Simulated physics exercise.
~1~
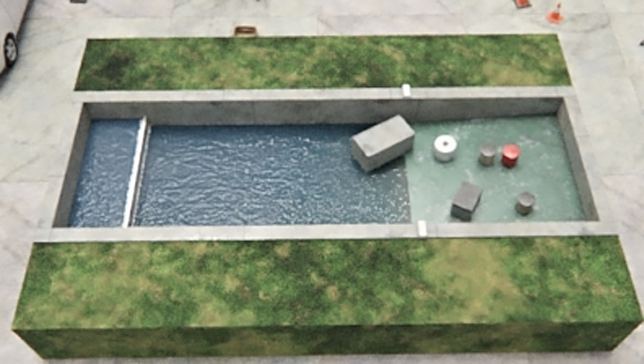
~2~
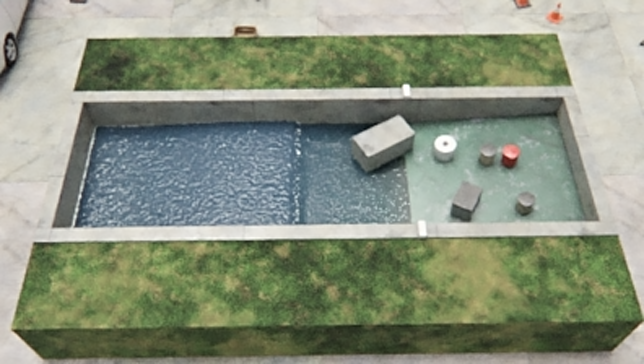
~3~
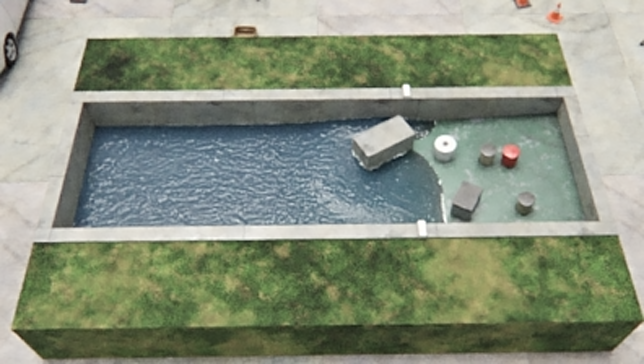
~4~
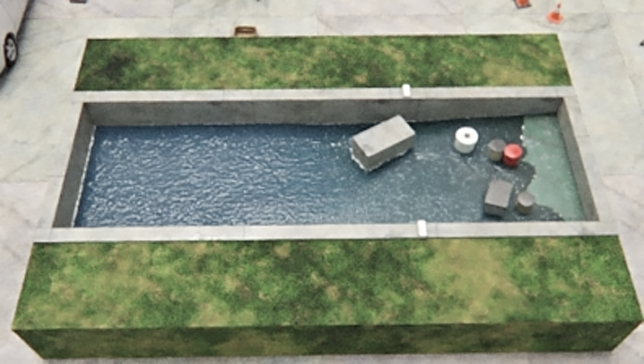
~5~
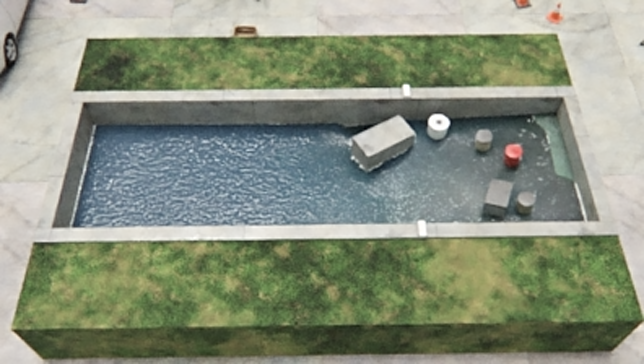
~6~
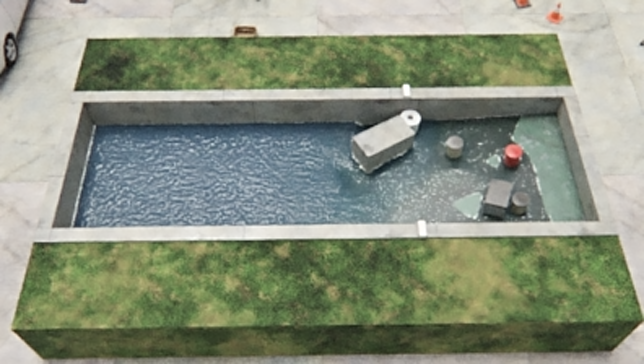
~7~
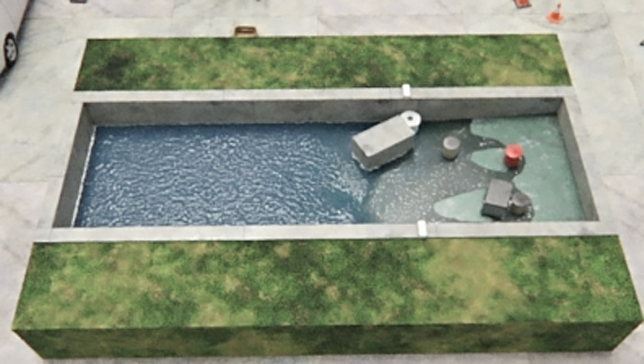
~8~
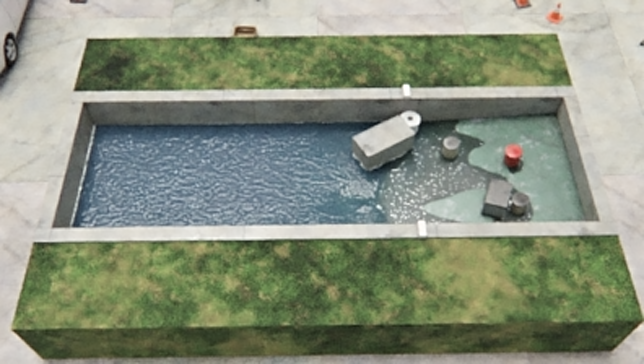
The video shows water surging rightward through a walled basin after a barrier at the left disappears, nudging a gray chest right and carrying a white pail right, then back left against a large gray block, while the red pail ends aground, short of the white marks, as water recedes.
